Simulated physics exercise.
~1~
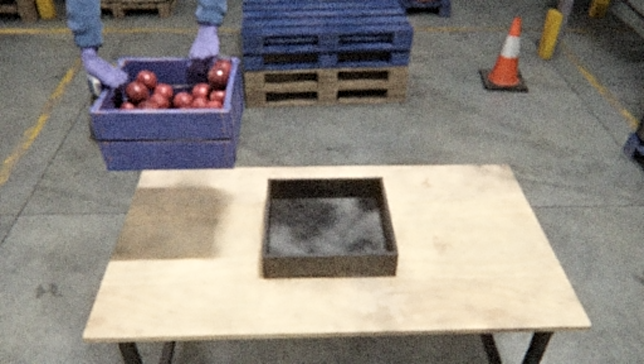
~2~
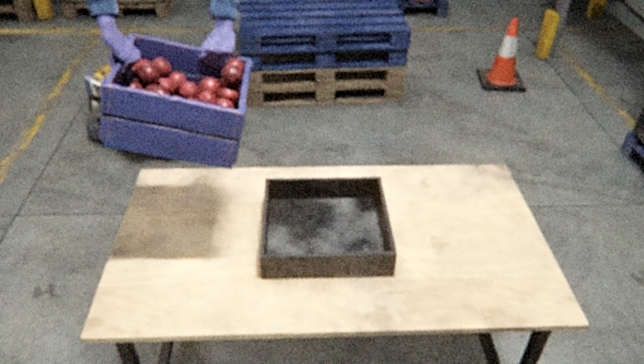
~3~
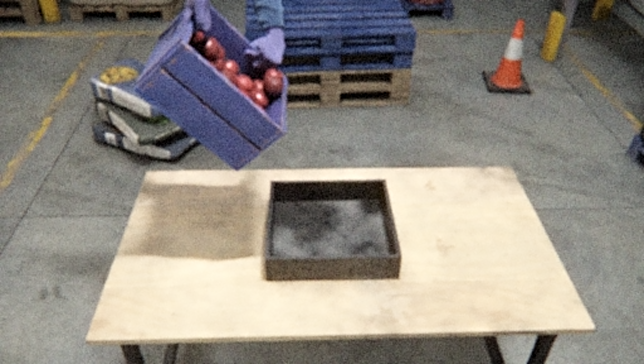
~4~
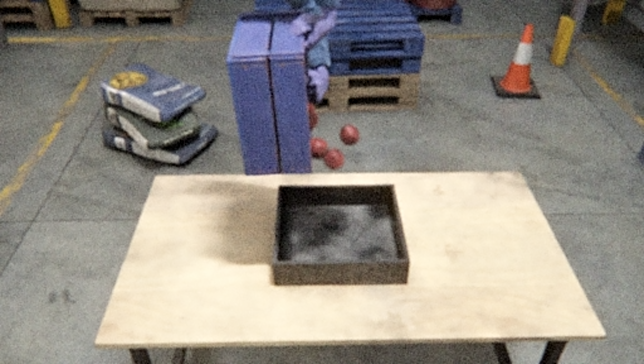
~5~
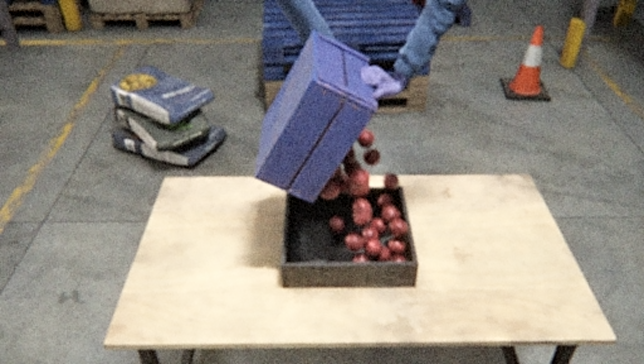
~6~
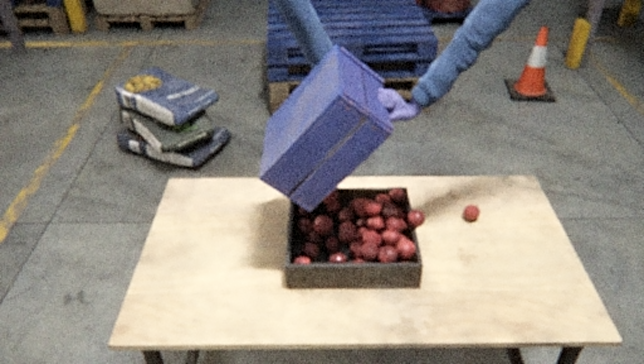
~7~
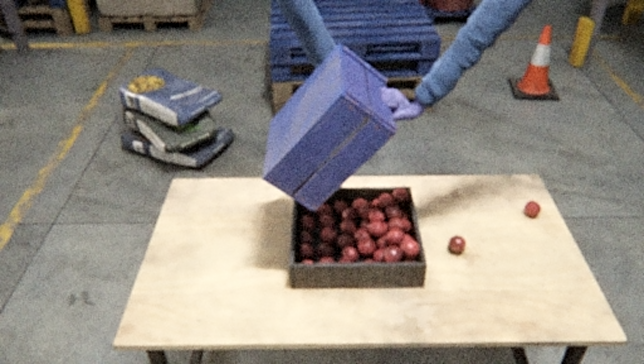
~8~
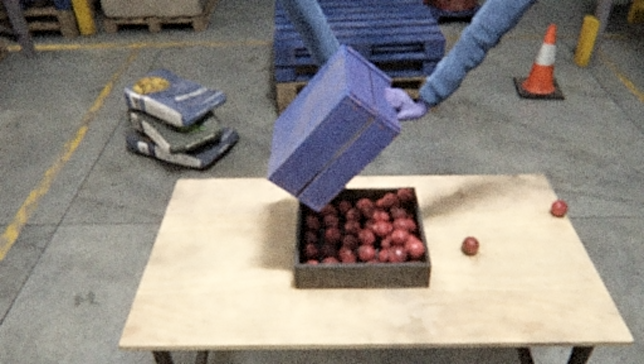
A blue tote full of red apples, held by two gloved hands, hangs beyond a pale wooden table in a warehouse, seen from the front and slightly above. An empty black tub sits on the table, with blue pallets, an orange and white cone and, once revealed, stacked bags behind. The hands swing the tote rightward and tip it steeply toward the tub. Apples tumble out and heap up inside the tub, while a couple roll away to the right across the tabletop. Finally the tote stays tilted above the nearly full tub, with two apples lying outside it.
